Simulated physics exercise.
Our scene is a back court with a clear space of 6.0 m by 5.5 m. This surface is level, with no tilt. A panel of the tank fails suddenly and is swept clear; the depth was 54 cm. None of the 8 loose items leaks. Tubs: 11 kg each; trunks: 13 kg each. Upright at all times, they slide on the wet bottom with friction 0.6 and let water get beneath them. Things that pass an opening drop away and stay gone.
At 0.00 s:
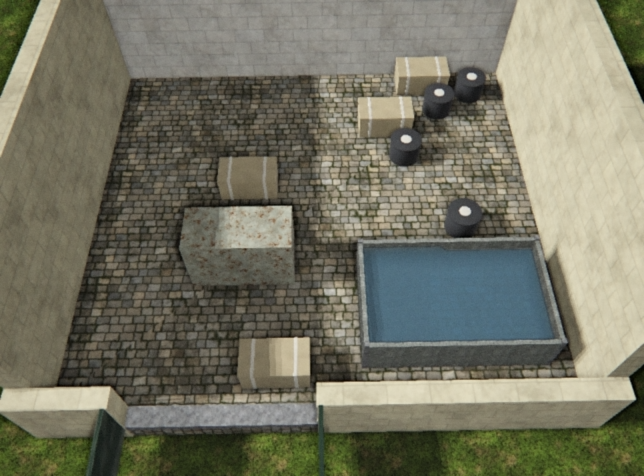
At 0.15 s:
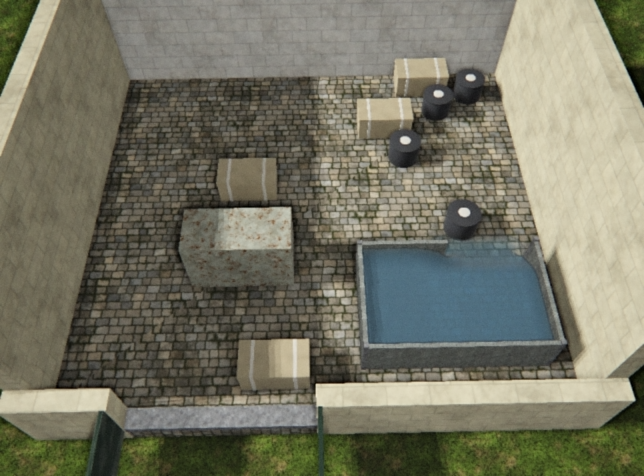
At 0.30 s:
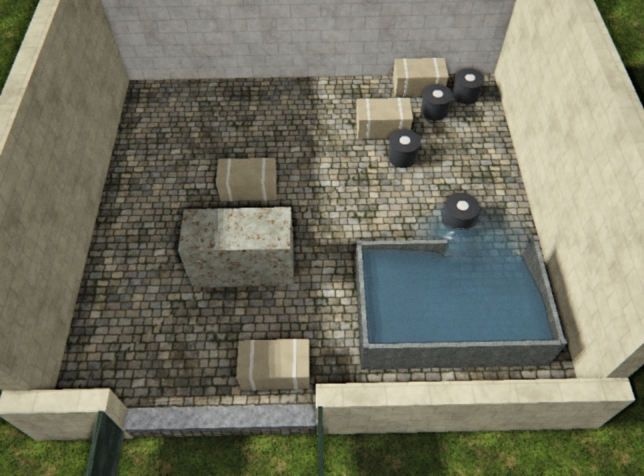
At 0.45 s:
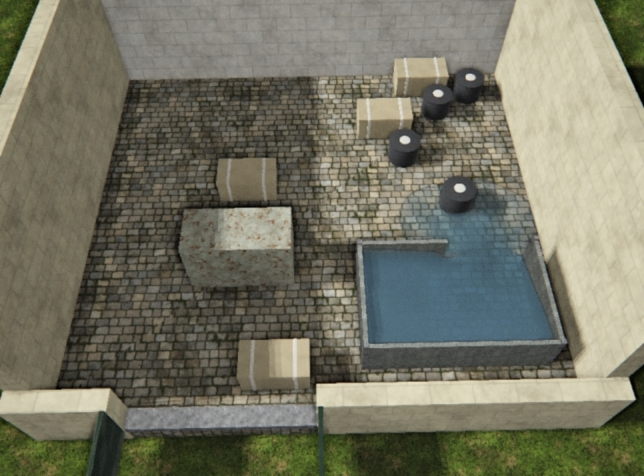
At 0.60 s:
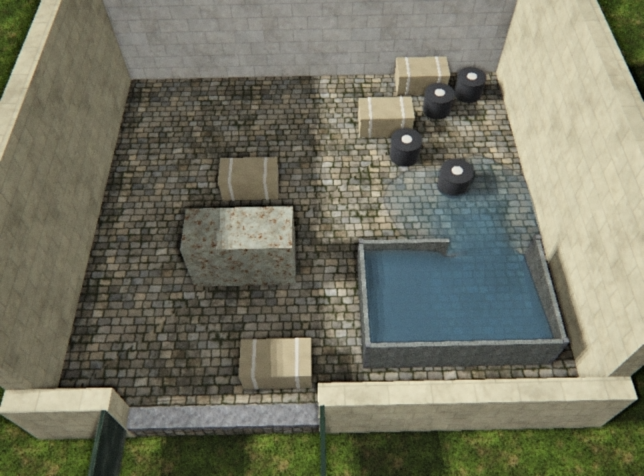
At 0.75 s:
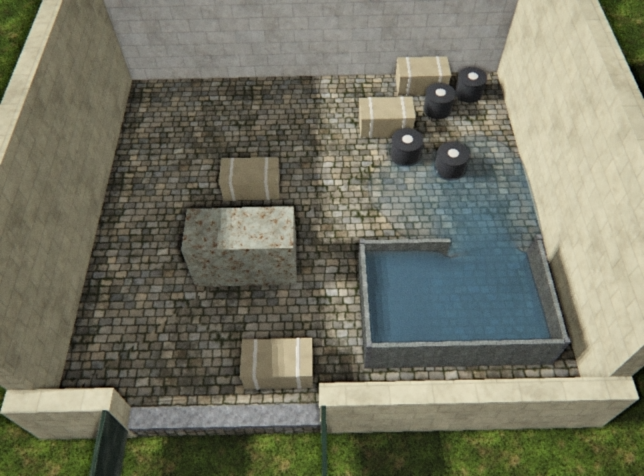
Water pours through a gap in the back wall of the rectangular tank and spreads across the cobbled court. The dark tub just behind the tank slides away from it, upright, through the widening shallow sheet, nearing another tub, while the pale boxes, large stone block and other tubs stay put.
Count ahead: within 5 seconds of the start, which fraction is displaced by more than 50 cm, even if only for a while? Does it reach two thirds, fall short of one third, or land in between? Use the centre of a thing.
The fraction will be two in three or above.
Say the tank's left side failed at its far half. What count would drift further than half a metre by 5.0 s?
That would give 1.
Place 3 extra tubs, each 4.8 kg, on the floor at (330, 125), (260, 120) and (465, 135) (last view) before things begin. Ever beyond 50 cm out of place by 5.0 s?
Result, one by one: Exceeded, exceeded and exceeded.
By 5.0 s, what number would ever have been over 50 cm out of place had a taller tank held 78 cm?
I count 6 of them in that case.
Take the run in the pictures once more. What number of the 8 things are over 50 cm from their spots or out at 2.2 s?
I make it 3.
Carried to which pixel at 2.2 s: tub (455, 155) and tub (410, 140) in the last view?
Roughly (432, 105), then roughly (366, 109).
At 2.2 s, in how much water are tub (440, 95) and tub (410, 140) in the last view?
Depth approx. 10 cm / 5 cm.
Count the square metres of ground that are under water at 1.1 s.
Around 8.5 m2 of it.
After 1.1 s 1 of 8 are over 50 cm from their spots; 0 afloat.
After 2.2 s 3 of 8 are over 50 cm from their spots; 4 afloat.
After 3.5 s 6 of 8 are over 50 cm from their spots; 6 afloat.
After 5.0 s 6 of 8 are over 50 cm from their spots, and 6 have been at some point; 2 afloat.
